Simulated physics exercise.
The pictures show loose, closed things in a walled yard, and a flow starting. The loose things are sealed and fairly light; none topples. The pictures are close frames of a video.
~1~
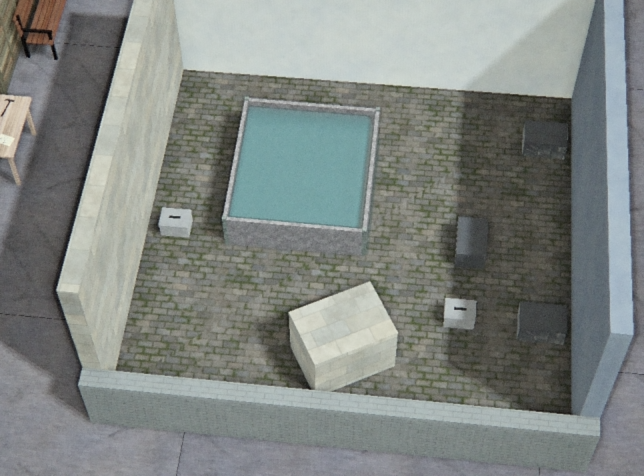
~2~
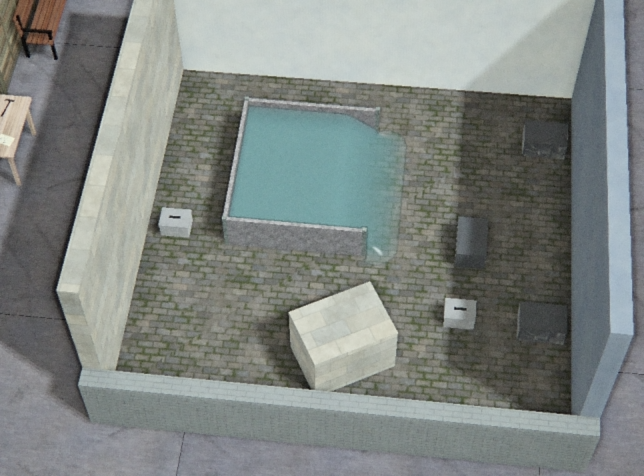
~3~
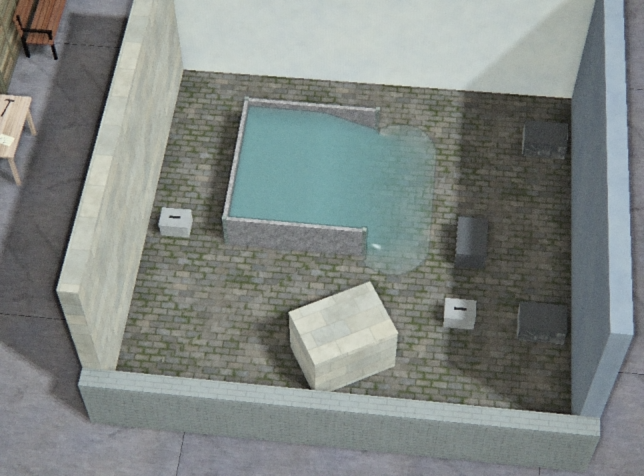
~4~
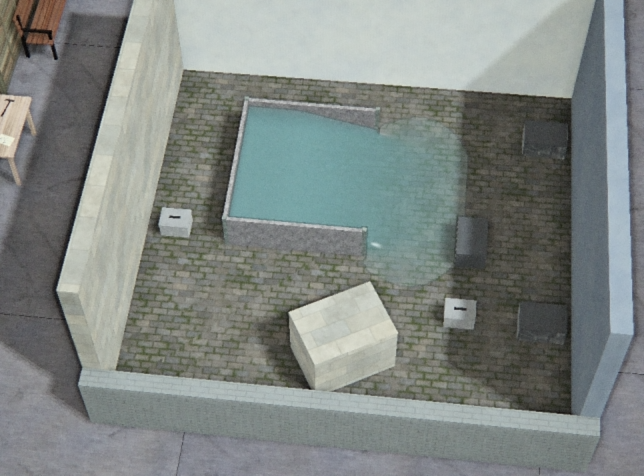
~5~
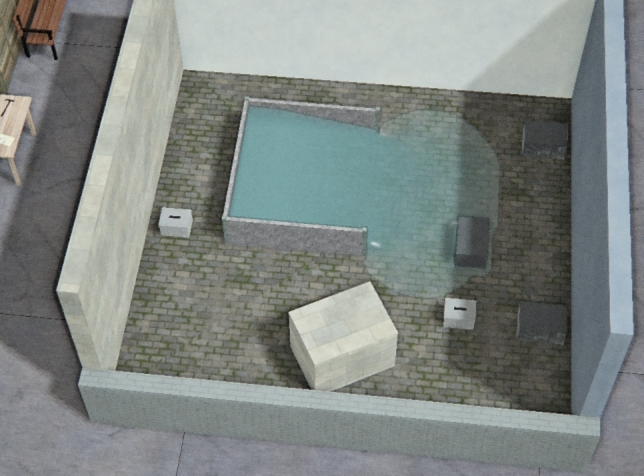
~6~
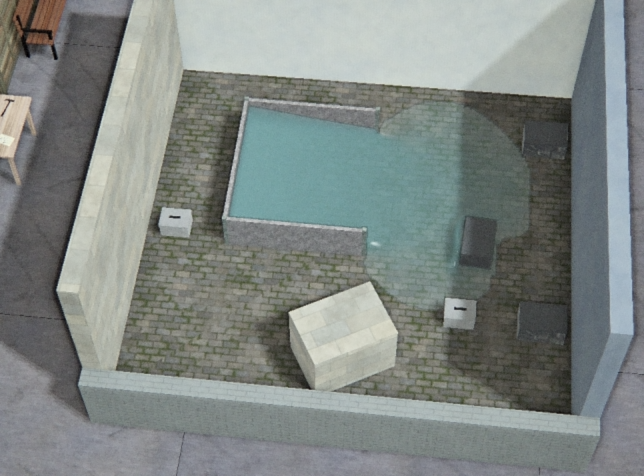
A raised rectangular pool of teal water stands in a walled yard of mossy brick, seen from high above by a still camera. A large cream block sits in front, a small white box lies to the left, and another white box and three dark grey ones are to the right. The pool's right side vanishes and water spreads rightward in a widening sheet, nudging one grey box slightly.
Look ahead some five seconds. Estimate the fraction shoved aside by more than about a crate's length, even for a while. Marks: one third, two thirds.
Share: At least two thirds.
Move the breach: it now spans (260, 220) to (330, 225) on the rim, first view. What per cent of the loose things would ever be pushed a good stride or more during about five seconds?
Near 40 in a hundred.
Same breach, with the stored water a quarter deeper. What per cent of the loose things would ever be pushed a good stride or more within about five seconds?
Roughly 80 per cent.
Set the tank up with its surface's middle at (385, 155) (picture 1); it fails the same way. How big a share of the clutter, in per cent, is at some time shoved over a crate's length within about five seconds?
Close to 80 %.
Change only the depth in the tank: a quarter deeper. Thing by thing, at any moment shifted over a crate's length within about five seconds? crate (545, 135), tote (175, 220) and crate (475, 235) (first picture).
As listed: Swept aside, never so far, moved that far.
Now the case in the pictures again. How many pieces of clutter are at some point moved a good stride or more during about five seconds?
The number is 4.
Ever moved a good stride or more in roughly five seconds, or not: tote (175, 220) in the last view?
For that one: No.
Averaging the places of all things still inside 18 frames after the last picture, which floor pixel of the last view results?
At about (414, 302).
A moment on, 0 of 5 are well off their spots; 0 afloat.
Next, 3 of 5 are well off their spots; 2 afloat.
Later, 4 of 5 are well off their spots; 4 afloat.
In the end, 4 of 5 are well off their spots, and 4 have been at some point; 3 afloat.
